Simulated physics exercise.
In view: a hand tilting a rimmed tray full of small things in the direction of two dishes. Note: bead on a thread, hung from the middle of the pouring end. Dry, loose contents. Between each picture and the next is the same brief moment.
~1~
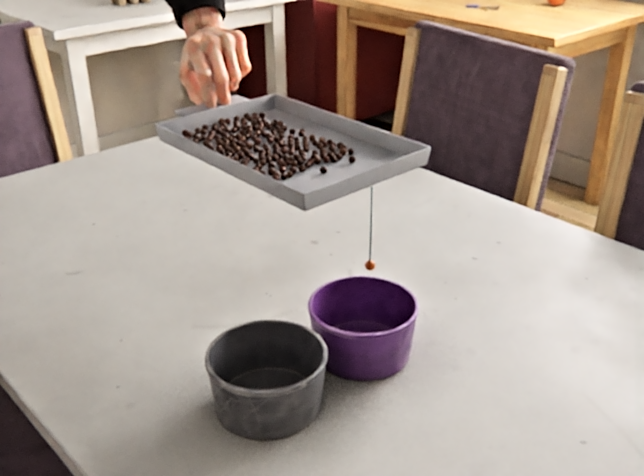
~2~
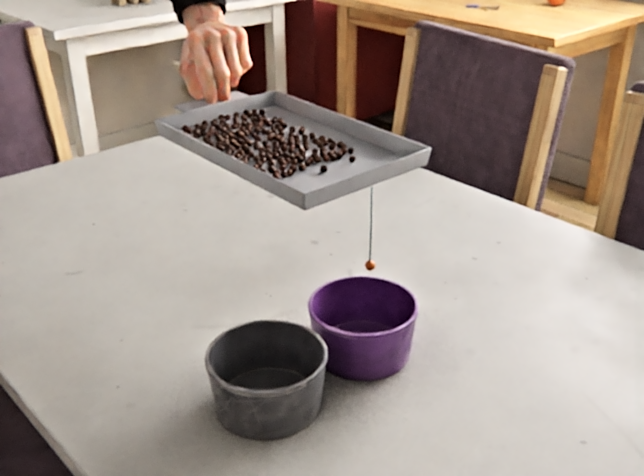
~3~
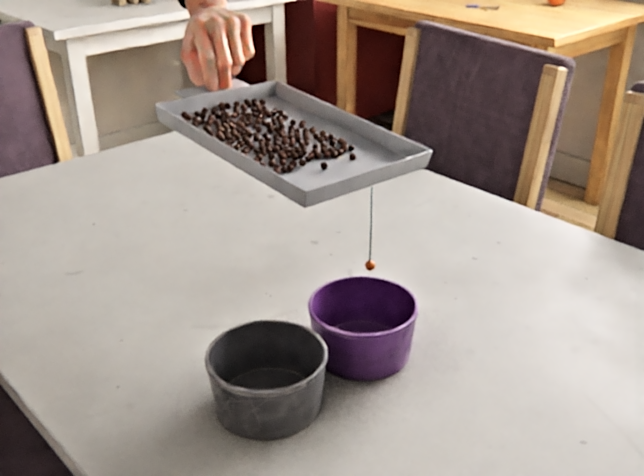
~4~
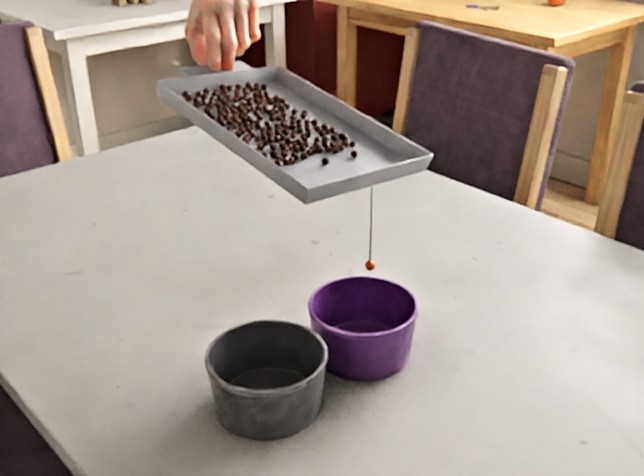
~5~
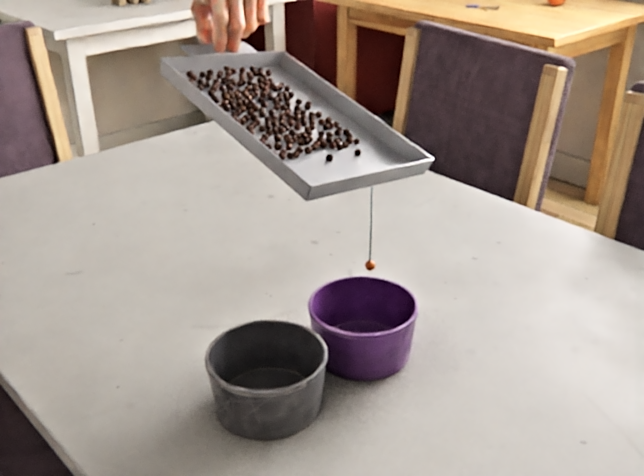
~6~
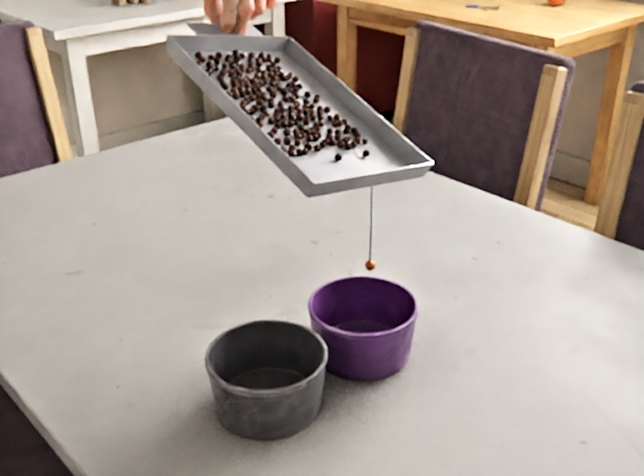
A hand raising the back of a grey tray of small dark berries, tilting it toward purple and grey dishes as the berries shift.
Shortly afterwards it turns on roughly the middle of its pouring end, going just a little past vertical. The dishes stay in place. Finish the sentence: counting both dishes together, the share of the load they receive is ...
The share is smaller than half.
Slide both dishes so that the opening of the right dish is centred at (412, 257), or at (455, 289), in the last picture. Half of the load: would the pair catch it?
In order, they'd catch a major share, and next a minor share.
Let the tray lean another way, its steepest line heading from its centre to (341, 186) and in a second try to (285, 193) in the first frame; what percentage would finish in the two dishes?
The first try would leave around 80 per cent there, the second around 50 per cent.
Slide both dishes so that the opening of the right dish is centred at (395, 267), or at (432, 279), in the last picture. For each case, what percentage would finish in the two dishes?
In order: 60 percent and 60 percent.
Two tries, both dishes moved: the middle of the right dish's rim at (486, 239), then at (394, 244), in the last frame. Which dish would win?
In turn: The dish on the left; the right dish.
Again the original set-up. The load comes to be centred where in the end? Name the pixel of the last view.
Around (470, 306).
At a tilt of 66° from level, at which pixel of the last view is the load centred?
Somewhere near pixel (414, 176).
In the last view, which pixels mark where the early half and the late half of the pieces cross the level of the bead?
I'd say around (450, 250) at first, then around (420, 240).
Soon, tray tipped steeply; about two thirds on the tray; a stray few outside both; about a quarter in the air.
A while on, tray tipped past a quarter turn; about a quarter on the tray; about two thirds outside both; a small part in the air.
Towards the end, tray tipped past a quarter turn; all outside both.
Finally, tray tipped past a quarter turn; none in the left dish; a stray few in the right dish; nearly all outside both.
